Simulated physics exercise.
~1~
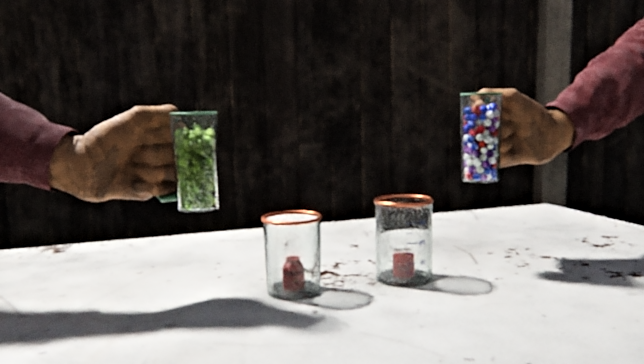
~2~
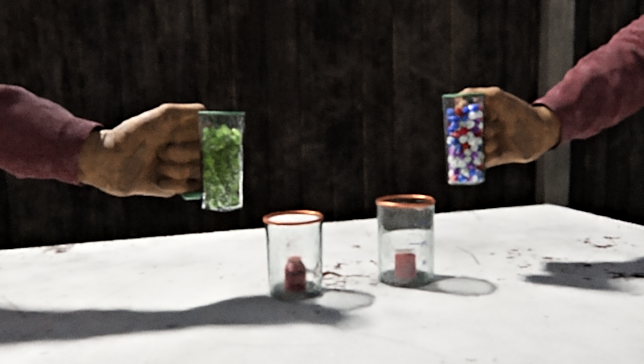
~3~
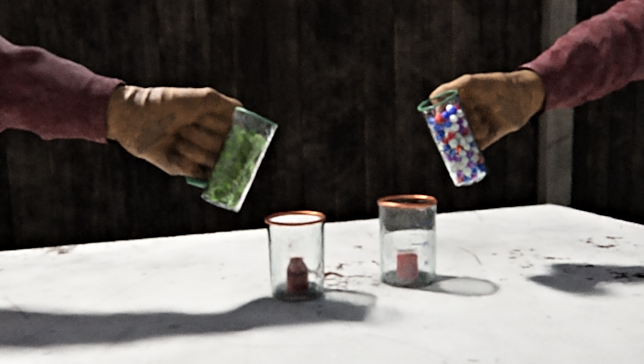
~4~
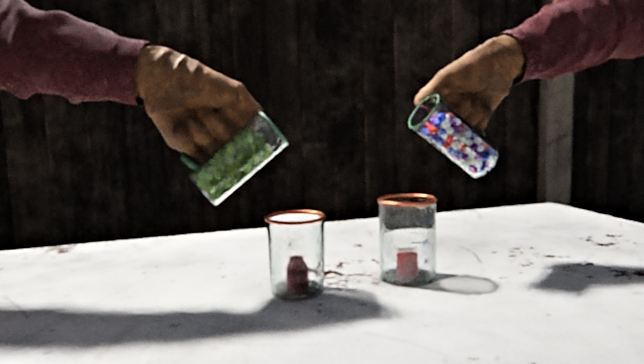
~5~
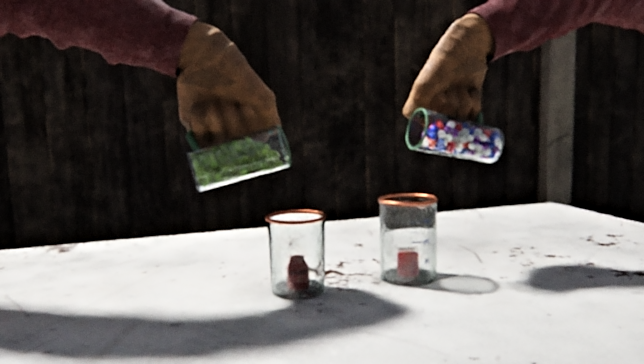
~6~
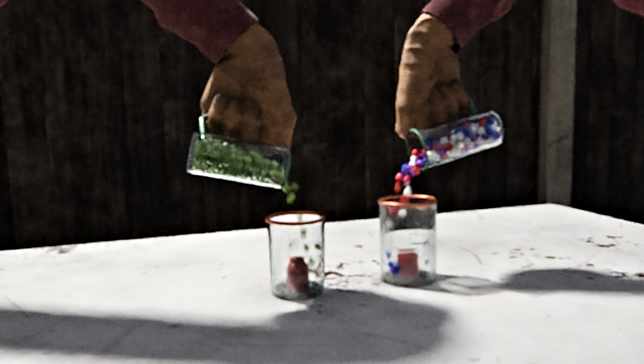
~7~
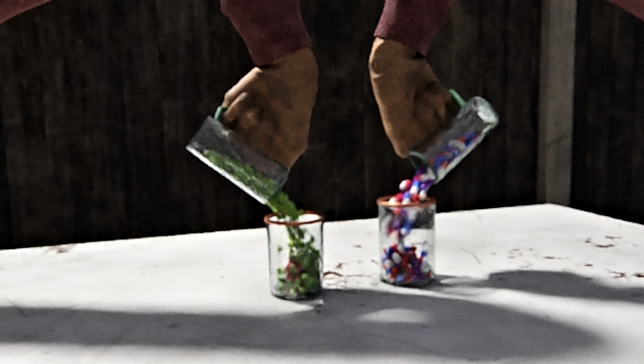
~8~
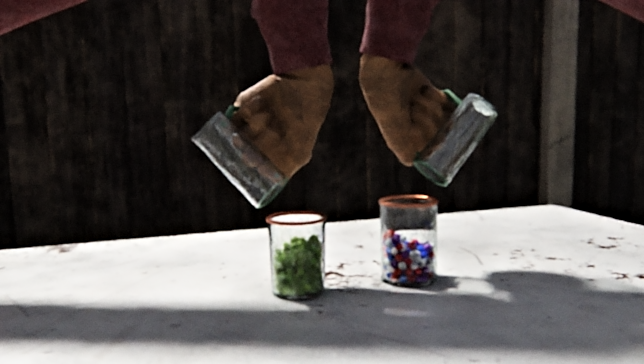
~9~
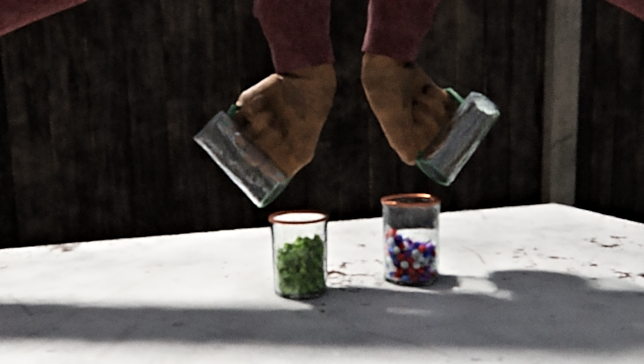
On a white table, two hands tipping cups of green pieces and multicoloured beads into clear containers, covering the small reddish objects inside.
